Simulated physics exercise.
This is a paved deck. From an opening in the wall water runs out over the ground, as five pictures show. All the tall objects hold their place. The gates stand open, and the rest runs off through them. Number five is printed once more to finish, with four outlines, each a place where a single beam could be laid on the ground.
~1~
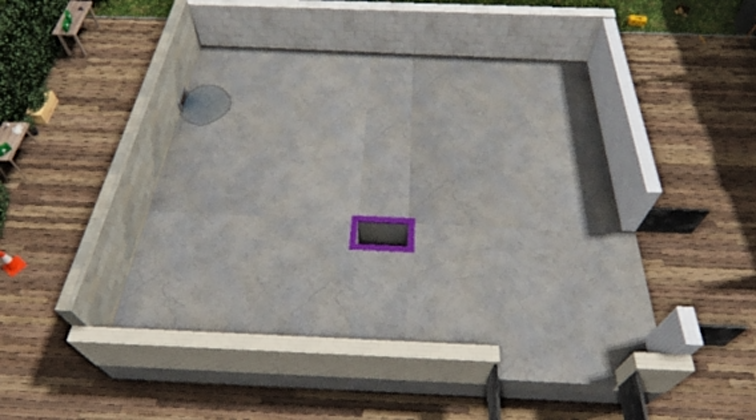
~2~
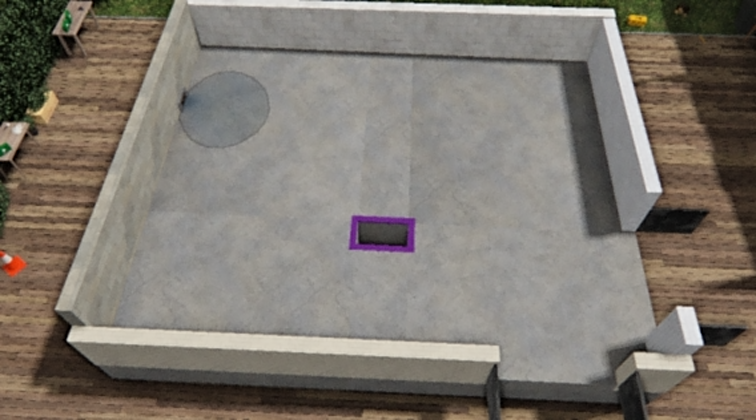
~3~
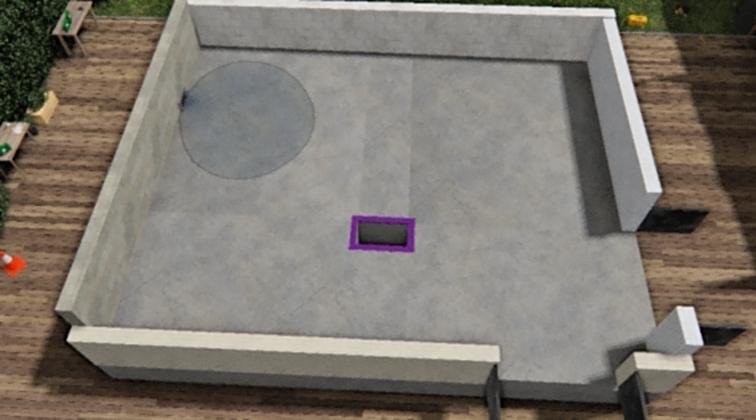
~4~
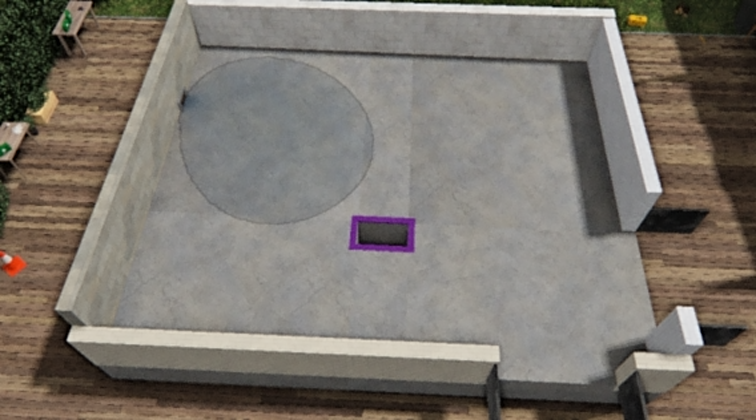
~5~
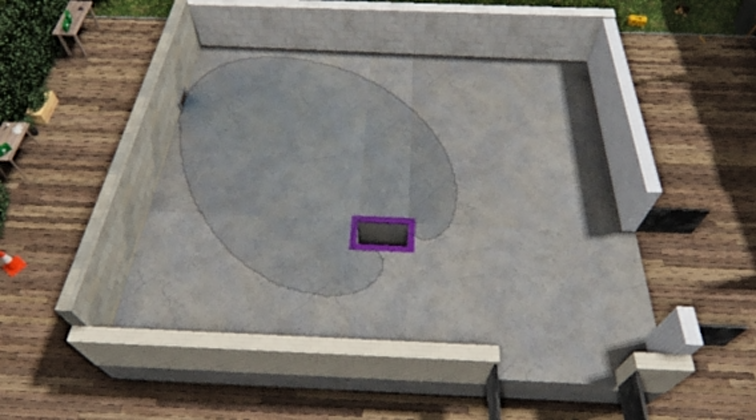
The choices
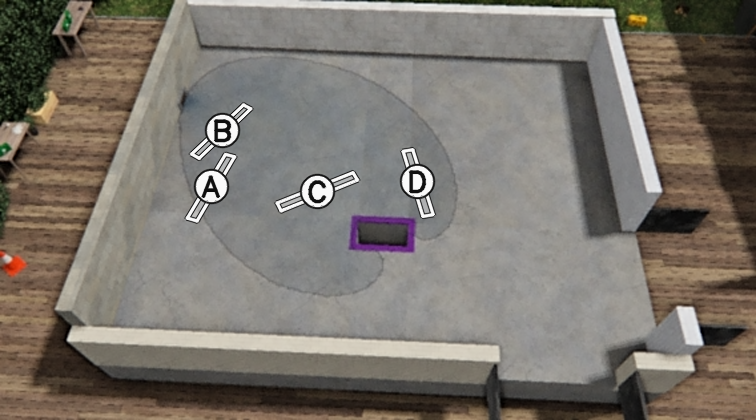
A low pale wall encloses a grey paved floor, seen from high above at a steady angle, with brown wooden decking around it. A purple-framed dark drain sits near the middle, open gaps break the wall at the lower right, and an orange cone stands at the left. From the upper left, a thin, darker sheet of water spreads rightward and downward in a widening round patch, then reaches the drain and curls around both its sides.
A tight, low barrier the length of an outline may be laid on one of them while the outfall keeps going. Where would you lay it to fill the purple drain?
The best place is D.
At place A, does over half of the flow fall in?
No.
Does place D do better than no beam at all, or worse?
Place D is better.
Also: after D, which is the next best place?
A.
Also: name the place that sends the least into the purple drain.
That would be C.
On the marked copy, A from (192, 219) to (230, 155); B from (195, 156) to (247, 106); C from (279, 206) to (355, 176); D from (407, 150) to (428, 215).
Choosing A, about 27 % of the stream goes into the purple drain, about 72 % out by the gates.
Choosing B, about 11 % of the stream goes into the purple drain, about 88 % out by the gates.
Choosing C, about 5 % of the stream goes into the purple drain, about 94 % out by the gates.
Choosing D, about 43 % of the stream goes into the purple drain, about 56 % out by the gates.
